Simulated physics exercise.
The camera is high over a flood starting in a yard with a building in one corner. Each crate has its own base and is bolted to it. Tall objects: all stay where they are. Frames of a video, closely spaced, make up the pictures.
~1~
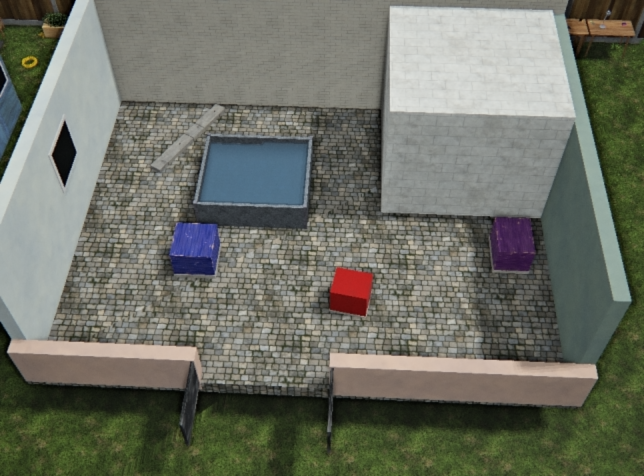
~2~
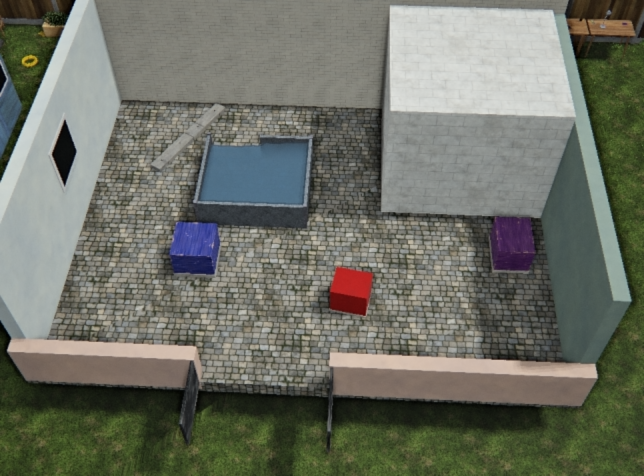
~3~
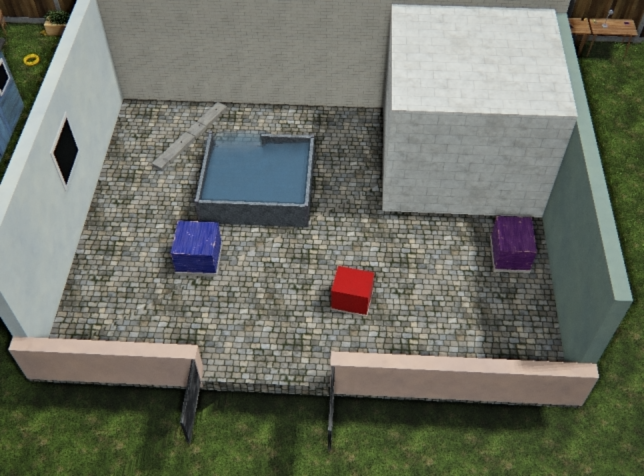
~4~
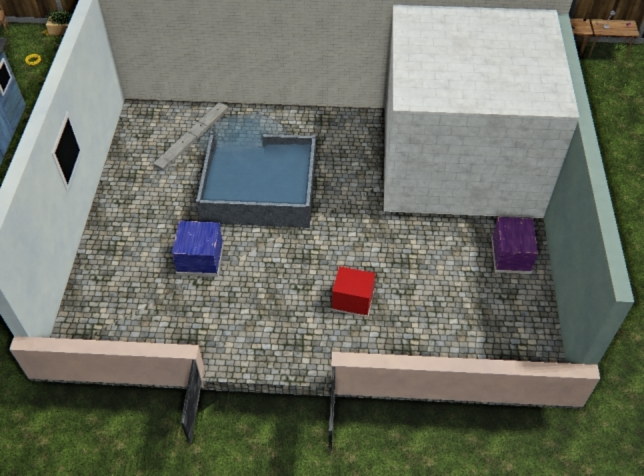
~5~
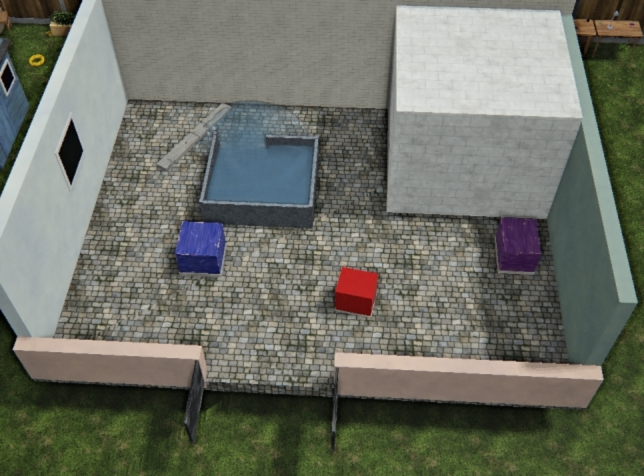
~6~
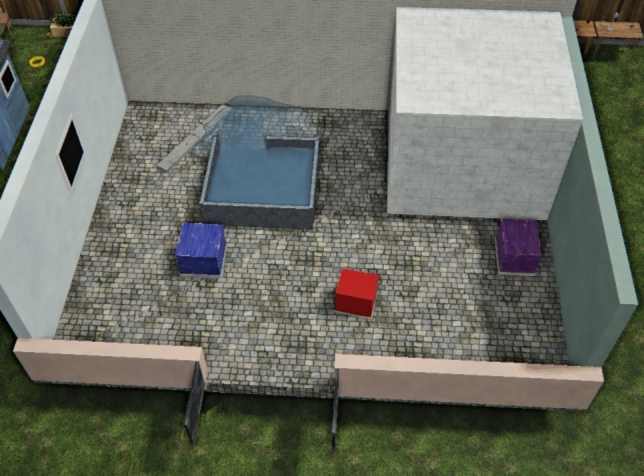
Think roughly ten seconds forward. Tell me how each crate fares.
Result: The red crate is hit; the blue crate is spared; the purple crate is spared.
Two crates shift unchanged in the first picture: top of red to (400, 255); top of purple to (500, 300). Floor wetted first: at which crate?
The crate marked red is first.
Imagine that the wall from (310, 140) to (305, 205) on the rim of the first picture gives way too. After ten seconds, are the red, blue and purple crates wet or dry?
The red crate gets drenched; the blue crate stays untouched; the purple crate gets drenched.
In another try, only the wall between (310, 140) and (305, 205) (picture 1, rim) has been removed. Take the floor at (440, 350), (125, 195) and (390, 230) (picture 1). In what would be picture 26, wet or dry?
Point one: Reached. Point two: Not reached. Point three: Reached.
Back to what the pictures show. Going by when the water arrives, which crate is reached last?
I'd say the purple-painted one is last.
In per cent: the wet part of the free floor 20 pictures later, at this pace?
Estimated share: About 30 %.
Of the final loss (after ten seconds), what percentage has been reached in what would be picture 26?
Around 0 per cent.
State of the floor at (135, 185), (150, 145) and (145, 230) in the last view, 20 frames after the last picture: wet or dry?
First inundated, second inundated, third spared.
A moment on, water covers 10 % of the floor; the red crate not reached, the blue crate not reached, the purple crate not reached.
Next, water covers 15 % of the floor; the red crate not reached, the blue crate not reached, the purple crate not reached.
Then, water covers 30 % of the floor; the red crate not reached, the blue crate not reached, the purple crate not reached.
Later, water covers 65 % of the floor; the red crate water round its plinth, the blue crate water round its plinth, the purple crate not reached.
In the end, water covers 90 % of the floor; the red crate was topped, the blue crate stayed above the water, the purple crate stayed above the water.
